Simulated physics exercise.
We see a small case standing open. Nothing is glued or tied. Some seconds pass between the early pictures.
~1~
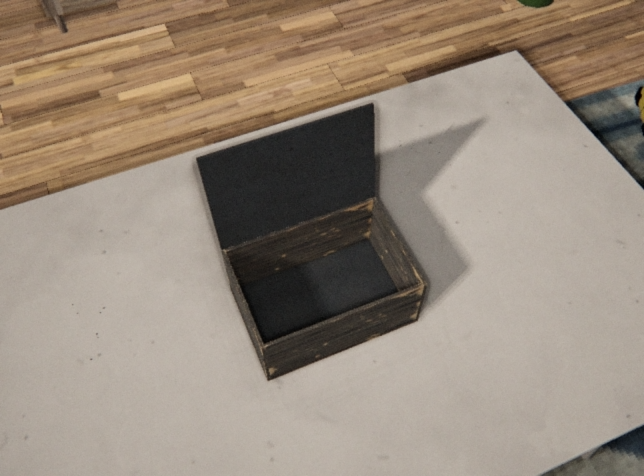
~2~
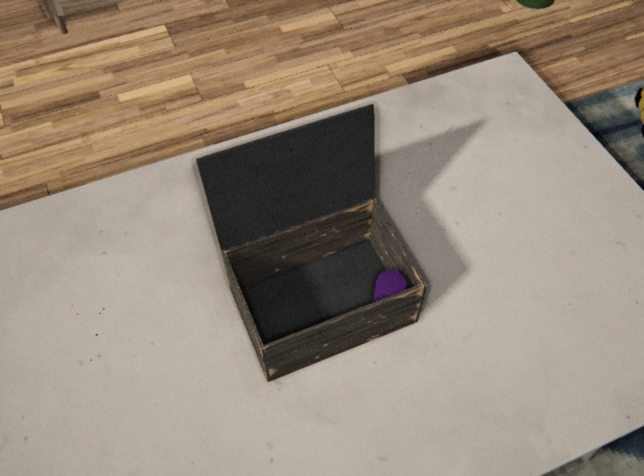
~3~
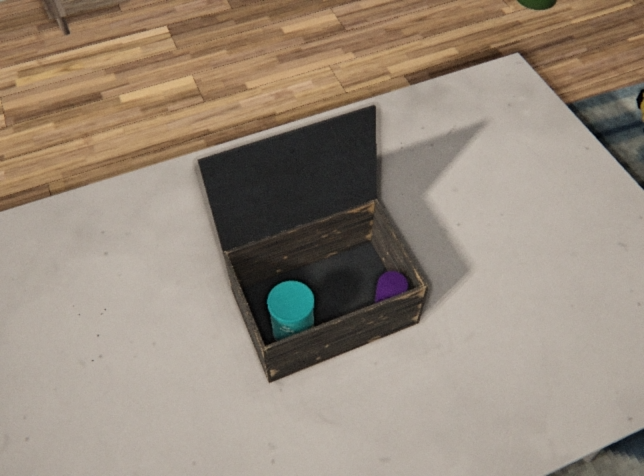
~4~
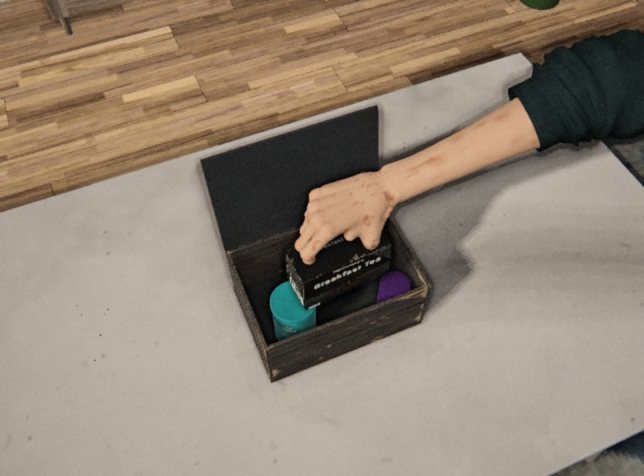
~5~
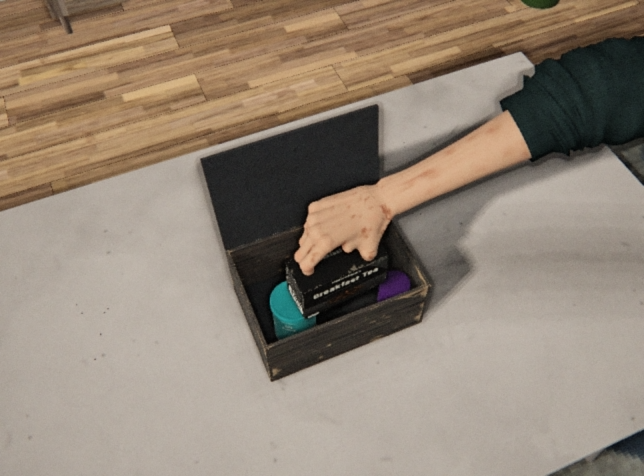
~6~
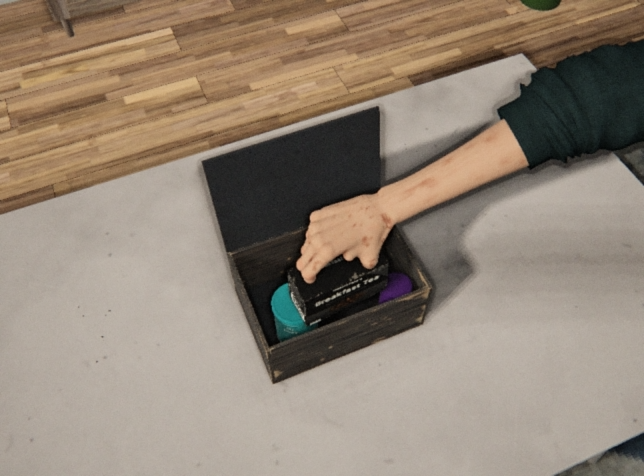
A hand lowered a black carton into a small open case on a table, between a teal cylinder and a purple object that had appeared inside earlier, the purple one first.
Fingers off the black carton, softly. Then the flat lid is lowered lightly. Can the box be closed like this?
It stays ajar.
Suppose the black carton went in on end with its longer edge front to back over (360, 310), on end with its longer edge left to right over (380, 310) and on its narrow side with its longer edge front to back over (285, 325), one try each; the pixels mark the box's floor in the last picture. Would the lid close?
First, it closes; second, it sits on the rim; third, it is held up.
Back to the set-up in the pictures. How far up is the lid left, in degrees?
Some 30° above the rim.
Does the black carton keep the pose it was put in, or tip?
The black carton keeps its pose.
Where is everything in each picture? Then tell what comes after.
The last thing is not in view yet, in the first frame.
The last thing is not in view yet, in the second frame.
The last thing is not in view yet, in the third frame.
Coming down; black carton (338, 262), in the fourth frame.
Coming down; black carton (337, 273), in the fifth frame.
In place under the hand; black carton (338, 280), in the sixth frame.
Then, 1.40 s after the last picture, lid 72° above the rim.
Then, 2.00 s after the last picture, lid 32° above the rim.
At rest, lid 31° above the rim; all 3 in place. Seen from the same camera at the end, black carton near (340, 282).
